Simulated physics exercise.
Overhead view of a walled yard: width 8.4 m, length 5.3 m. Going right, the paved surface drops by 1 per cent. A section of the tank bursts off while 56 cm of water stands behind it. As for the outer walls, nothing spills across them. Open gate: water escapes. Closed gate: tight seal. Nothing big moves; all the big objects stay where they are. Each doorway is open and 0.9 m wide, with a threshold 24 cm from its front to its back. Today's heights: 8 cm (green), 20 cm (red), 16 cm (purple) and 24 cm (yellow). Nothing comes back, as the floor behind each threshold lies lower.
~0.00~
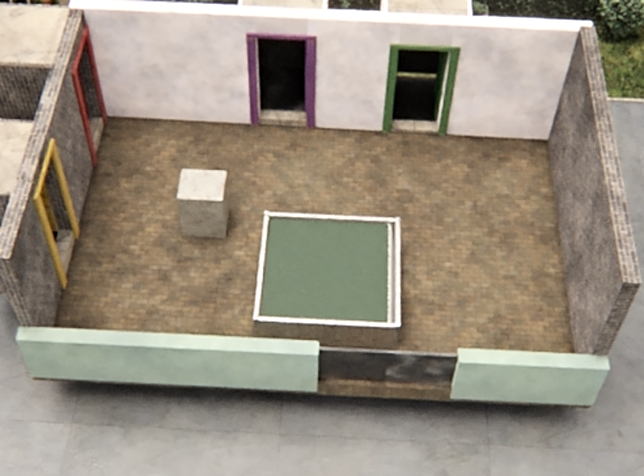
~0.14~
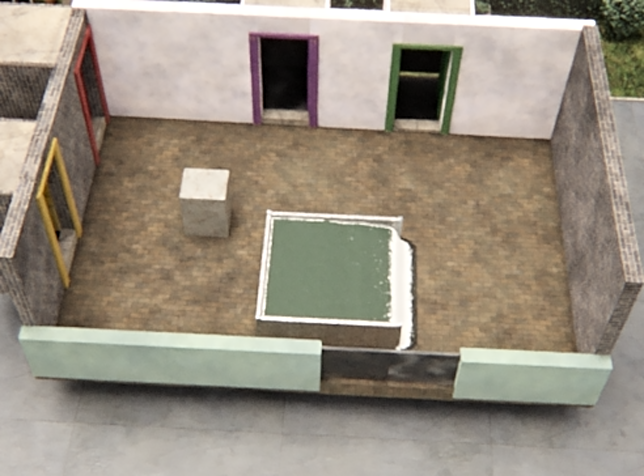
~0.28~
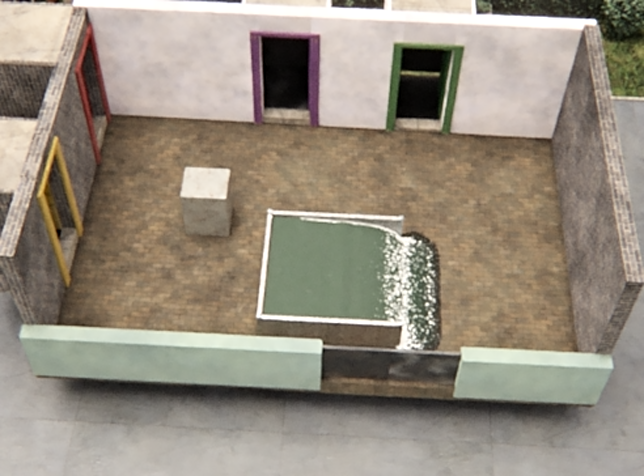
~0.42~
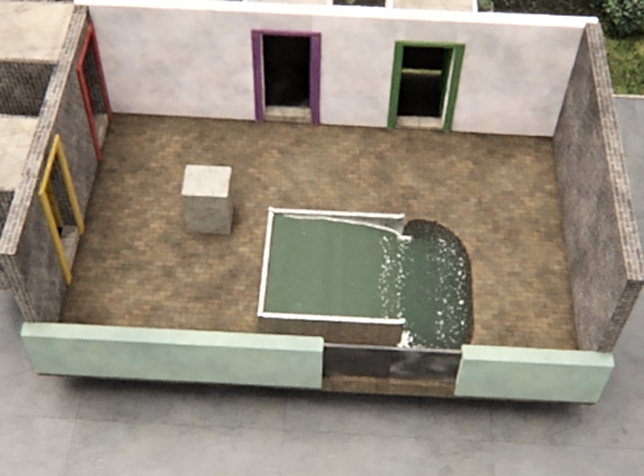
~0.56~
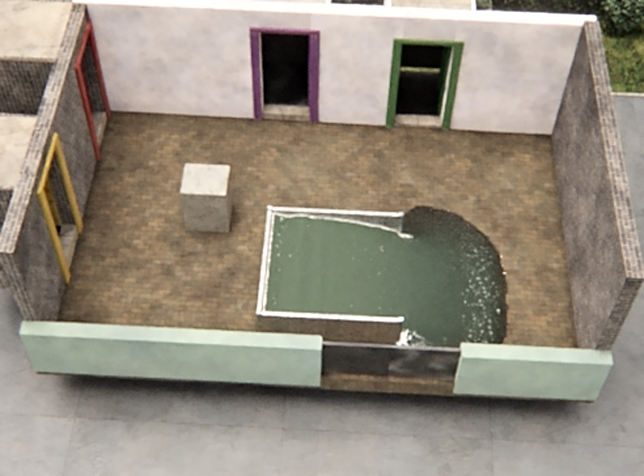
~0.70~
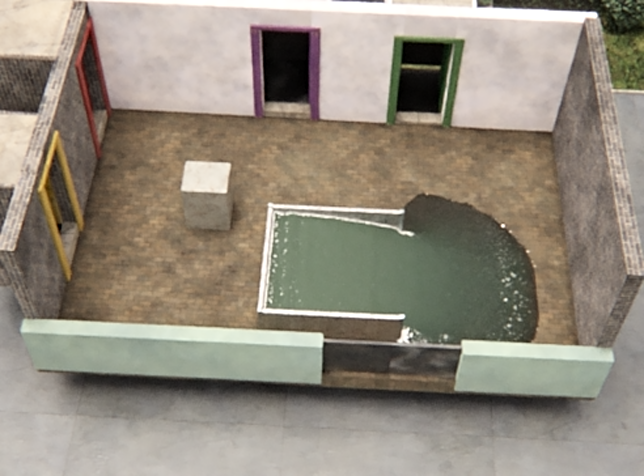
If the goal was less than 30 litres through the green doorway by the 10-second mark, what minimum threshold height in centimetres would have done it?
A threshold of about 7.5 cm would have done it.
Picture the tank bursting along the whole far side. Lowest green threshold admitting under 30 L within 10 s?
About 18 centimetres.
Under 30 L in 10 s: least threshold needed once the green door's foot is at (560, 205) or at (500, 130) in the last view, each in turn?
13.5 and 18 cm.
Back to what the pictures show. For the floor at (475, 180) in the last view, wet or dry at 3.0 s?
At that moment it's submerged.
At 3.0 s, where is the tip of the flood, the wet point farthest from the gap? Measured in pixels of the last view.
At about (547, 134).
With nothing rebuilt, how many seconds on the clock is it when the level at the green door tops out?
It peaks around 5.5 s.
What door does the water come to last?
The yellow one comes last.
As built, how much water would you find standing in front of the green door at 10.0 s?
Some 7.0 cm.
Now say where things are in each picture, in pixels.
In the first picture, still water, 56 cm deep, in the tank at (329, 270); the green door at (419, 94) is dry.
In the second picture, water pours out at (396, 286) and has run 0.2 m, to (410, 344); about 8 cm deep outside, 56 cm at the back.
In the third picture, the gap is at (397, 286), the front 0.7 m out at (437, 332); the back of the tank holds 56 cm.
In the fourth picture, the front is at (467, 332), 1.1 m from the gap at (398, 285); 2.7 m2 of floor is wet, 56 cm left at the back.
In the fifth picture, the gap is at (397, 283), the front 1.7 m out at (502, 311); the back of the tank holds 53 cm.
In the sixth picture, the front is at (533, 319), 2.2 m from the gap at (398, 281); 6.2 m2 of floor is wet, 48 cm left at the back; 2.1 m in a straight line remain to the green door at (423, 86).
After 1.4 s water covers 25 % of the floor, deepest (34 cm) near (575, 366); it has not reached the green door.
After 3.0 s water covers 30 % of the floor, deepest (34 cm) near (547, 134); it has not reached the green door.
After 10.0 s water covers 95 % of the floor, deepest (10 cm) near (570, 327); 7 cm at the green door, 26 litres in over its 8 cm threshold.
At the green door as built, the water arrived by 3.3 s and peaked near 13 cm at 5.4 s.
With a threshold of 6.5 cm, 43 litres would have come in within the 10 s; with 9 cm, 17 litres. So under 30 litres takes about 7.5 cm.
